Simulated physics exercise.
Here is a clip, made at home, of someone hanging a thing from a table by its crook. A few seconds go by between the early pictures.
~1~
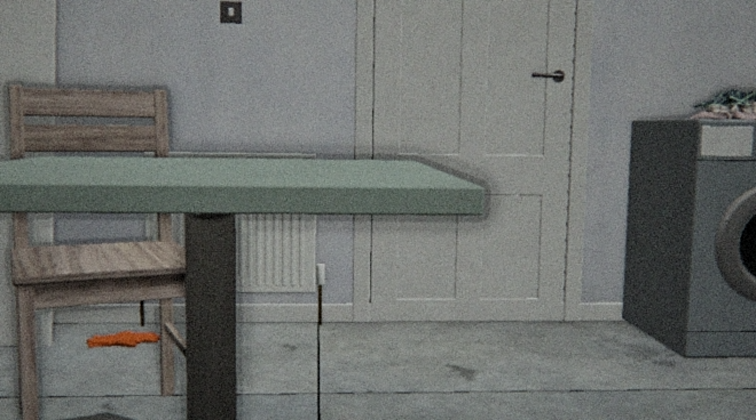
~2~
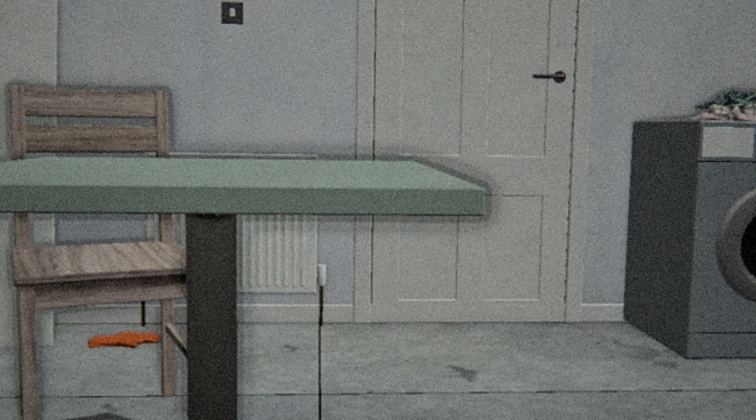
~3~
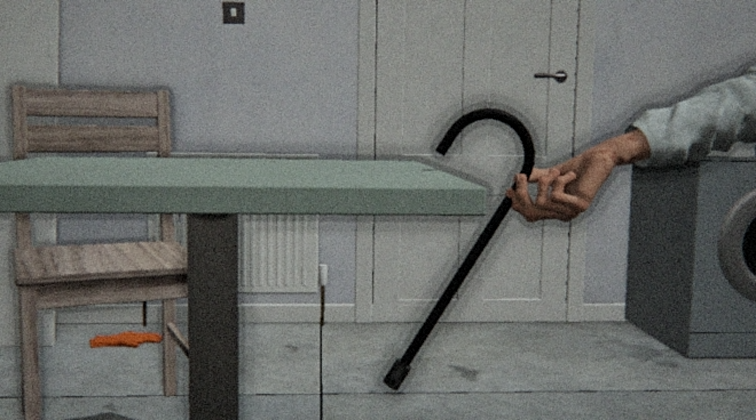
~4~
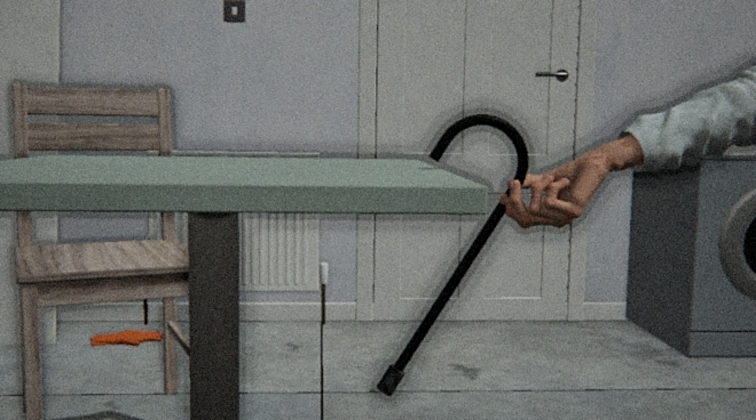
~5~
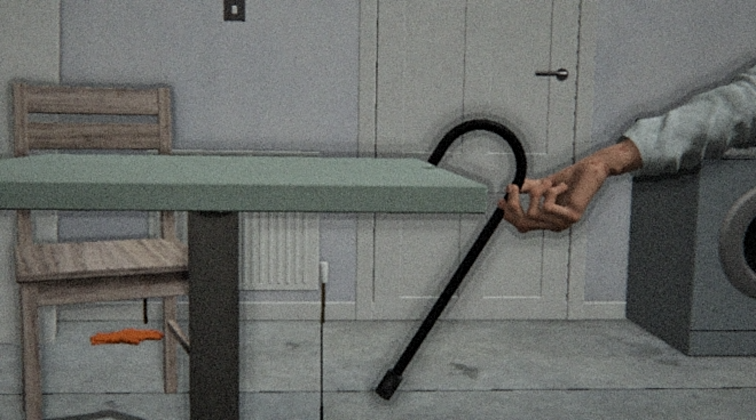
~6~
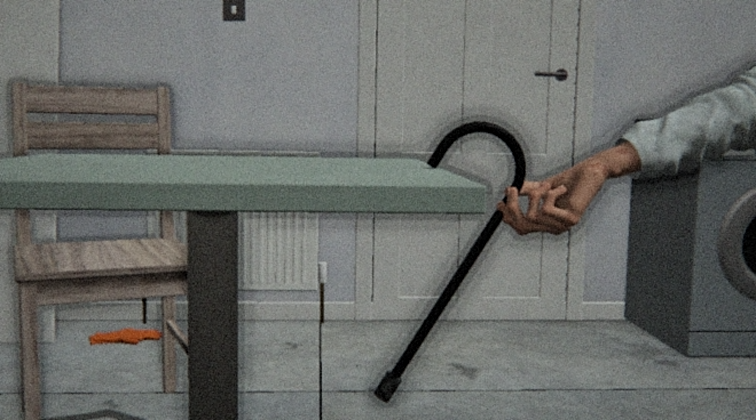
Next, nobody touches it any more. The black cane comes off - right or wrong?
Wrong.
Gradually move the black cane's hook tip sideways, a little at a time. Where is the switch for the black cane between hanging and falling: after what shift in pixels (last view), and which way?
About 12 pixels right.
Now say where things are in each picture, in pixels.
Table (210, 179), in the first picture.
Table (211, 179), in the second picture.
Still on the way; black cane (435, 242); table (212, 179), in the third picture.
Still on the way; black cane (428, 248); table (213, 178), in the fourth picture.
Still on the way; black cane (427, 253); table (213, 177), in the fifth picture.
In place, still held; black cane (426, 255); table (212, 176), in the sixth picture.
Then, 0.28 s on from there, black cane at rest near (427, 255).
Then, 0.58 s on from there, black cane at rest near (429, 255).
In the end, the black cane hangs from the table, near (427, 255).
